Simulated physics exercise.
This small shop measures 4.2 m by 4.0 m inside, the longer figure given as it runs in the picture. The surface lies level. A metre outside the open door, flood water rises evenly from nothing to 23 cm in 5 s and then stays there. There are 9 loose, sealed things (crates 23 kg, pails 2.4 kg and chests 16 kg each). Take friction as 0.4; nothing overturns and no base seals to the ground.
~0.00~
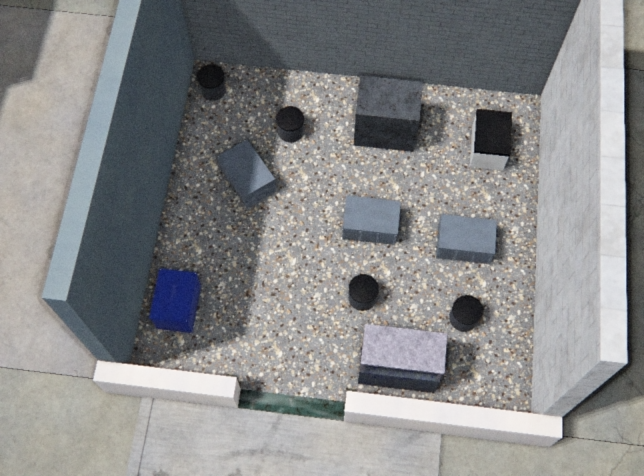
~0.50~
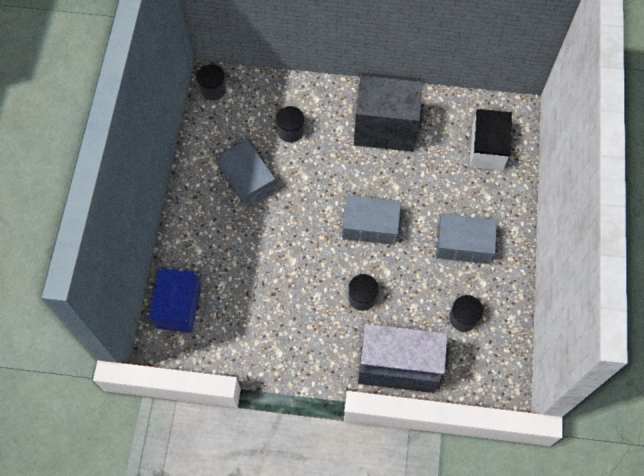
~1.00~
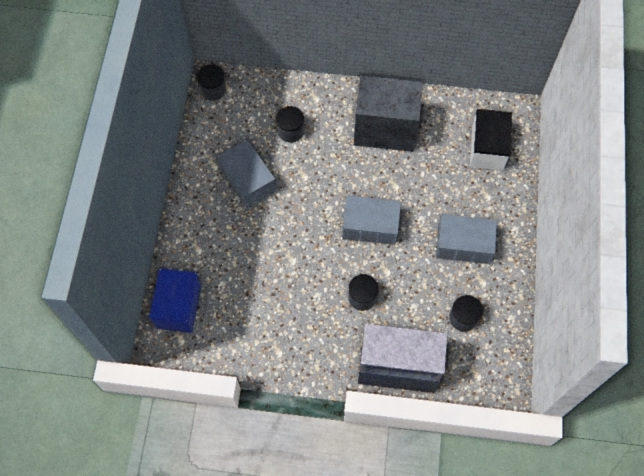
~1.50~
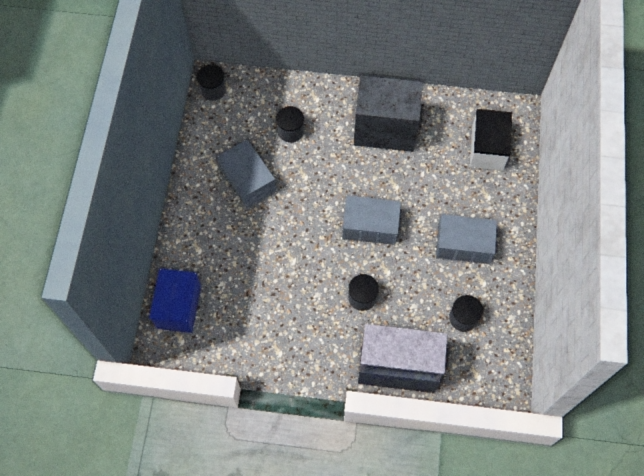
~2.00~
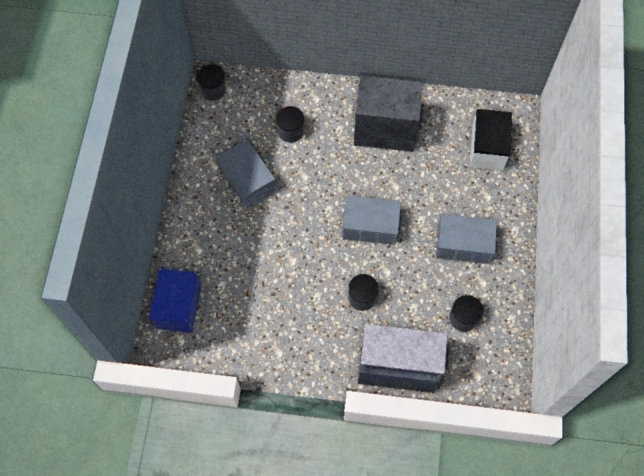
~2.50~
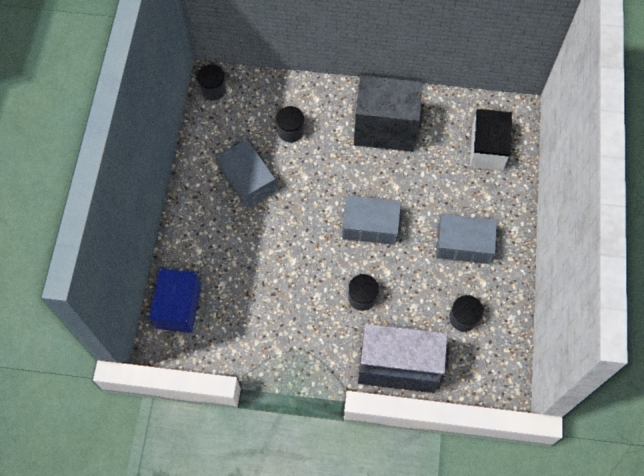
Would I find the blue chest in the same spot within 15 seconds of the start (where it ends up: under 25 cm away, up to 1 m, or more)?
Blue chest is nudged along.
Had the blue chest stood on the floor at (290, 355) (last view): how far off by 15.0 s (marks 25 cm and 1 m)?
It travels far.
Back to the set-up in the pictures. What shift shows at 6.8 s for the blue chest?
Roughly 0 cm by then.
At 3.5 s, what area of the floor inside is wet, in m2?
About 2.0 m2.
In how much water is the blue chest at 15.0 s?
About 11 cm.
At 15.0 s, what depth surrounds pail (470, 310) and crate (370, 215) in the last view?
About 9 and 12 cm.
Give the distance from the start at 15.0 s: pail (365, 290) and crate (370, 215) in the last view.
In turn: 250 cm, 140 cm.
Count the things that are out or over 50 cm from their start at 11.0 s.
By then 4.
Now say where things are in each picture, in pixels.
In the first picture, the blue chest at (173, 295) rests on the ground; water covers 0.0 m2; 0 of 9 have shifted.
In the second picture, the blue chest at (173, 295) rests on the ground; 0.0 m2 under water; 0 of 9 have shifted.
In the third picture, the blue chest at (173, 295), on the bottom; water covers 0.0 m2; 0 of 9 have shifted.
In the fourth picture, the blue chest at (173, 295) rests on the ground; 0.0 m2 under water; 0 of 9 have shifted.
In the fifth picture, the blue chest at (173, 295), on the bottom; water covers 0.0 m2; 0 of 9 have shifted.
In the sixth picture, the blue chest at (173, 295), on the bottom; 0.3 m2 under water; 0 of 9 have shifted.
After 3.5 s the blue chest is near (173, 295), 0.0 m from its start, aground; 0 afloat.
After 6.8 s the blue chest is near (173, 295), 0.0 m from its start, aground; 3 afloat.
After 11.0 s the blue chest is near (173, 295), 0.0 m from its start, aground; 7 afloat.
After 15.0 s the blue chest is near (196, 349), 0.6 m from its start, afloat; 9 afloat.
